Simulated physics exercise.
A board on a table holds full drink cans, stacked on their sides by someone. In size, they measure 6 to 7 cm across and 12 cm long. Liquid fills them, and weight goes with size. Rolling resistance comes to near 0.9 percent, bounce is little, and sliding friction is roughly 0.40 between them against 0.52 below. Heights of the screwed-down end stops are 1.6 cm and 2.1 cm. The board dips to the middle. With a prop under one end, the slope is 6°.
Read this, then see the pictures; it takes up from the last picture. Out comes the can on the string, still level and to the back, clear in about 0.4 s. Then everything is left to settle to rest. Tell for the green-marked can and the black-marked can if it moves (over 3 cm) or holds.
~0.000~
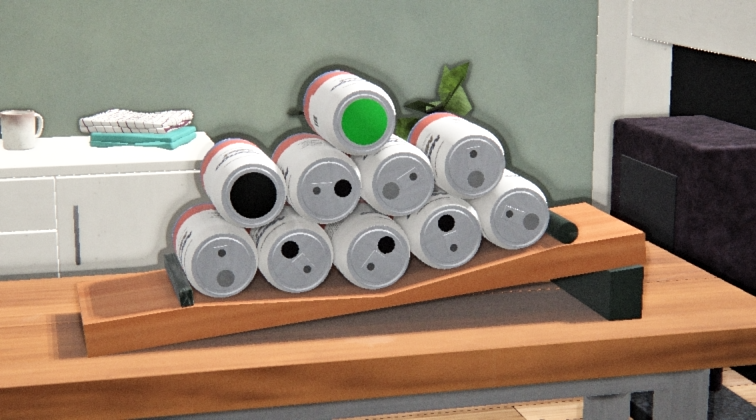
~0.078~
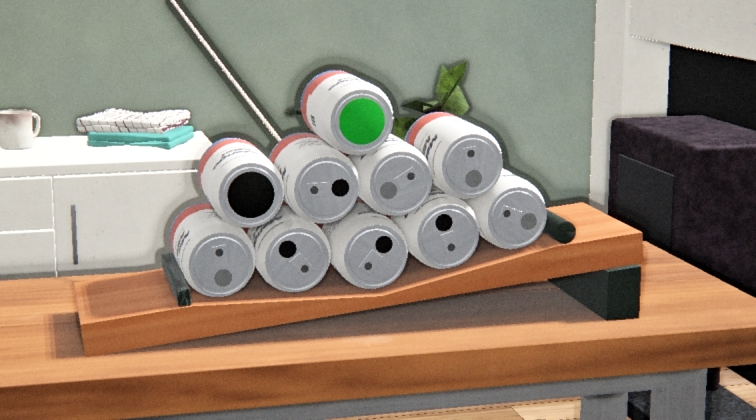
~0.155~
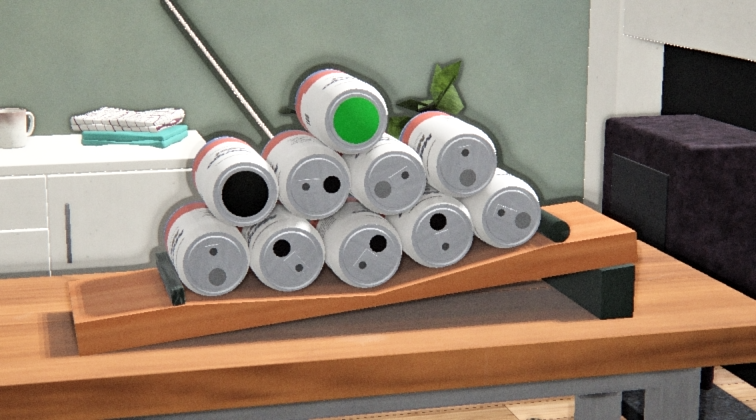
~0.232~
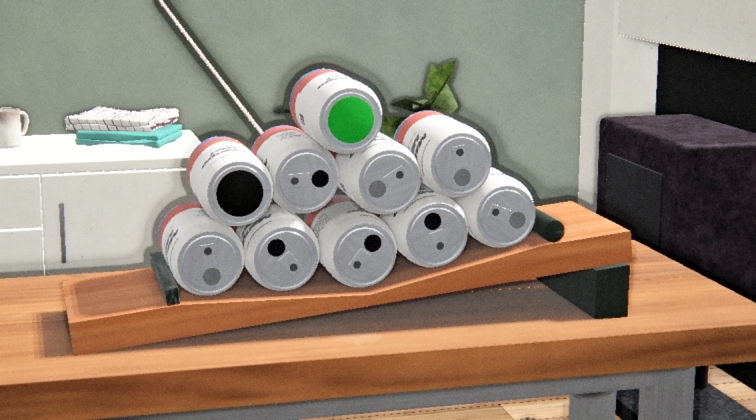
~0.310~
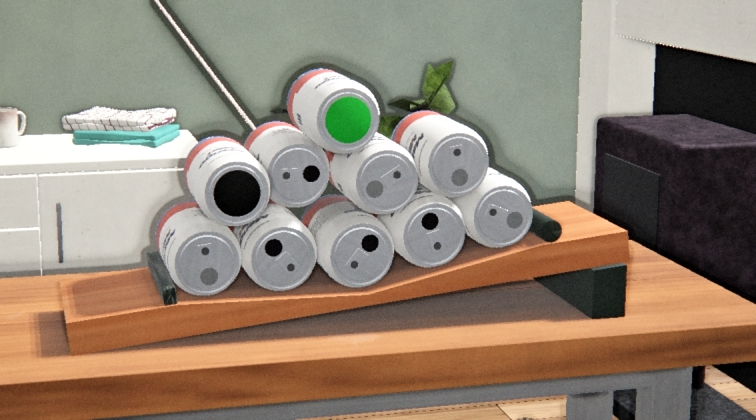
Green moves, black holds.
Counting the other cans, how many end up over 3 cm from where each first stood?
Count: 1.
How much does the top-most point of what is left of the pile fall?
Something like 4 cm, I'd say.
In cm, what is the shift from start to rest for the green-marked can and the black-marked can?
Green-marked can: 5, black-marked can: 1.
After 0.58 s, 0 now displaced over 3 cm; green 1.2 cm left and 0.8 cm down; black 0.8 cm right.
After 0.64 s, 1 now displaced over 3 cm; green 3 cm left and 3.5 cm down; black 0.9 cm right.
After 0.72 s, 1 now displaced over 3 cm; green 3 cm left and 4 cm down; black 0.7 cm right.
After 0.81 s, 1 now displaced over 3 cm; green 2.9 cm left and 4.2 cm down; black 0.7 cm right.
In the end, by 1.0 s, 1 moved over 3 cm; not one over the end stops; green 2.9 cm left and 4.3 cm down; black 0.7 cm right; top of the pile 18 cm high, from 22 cm.
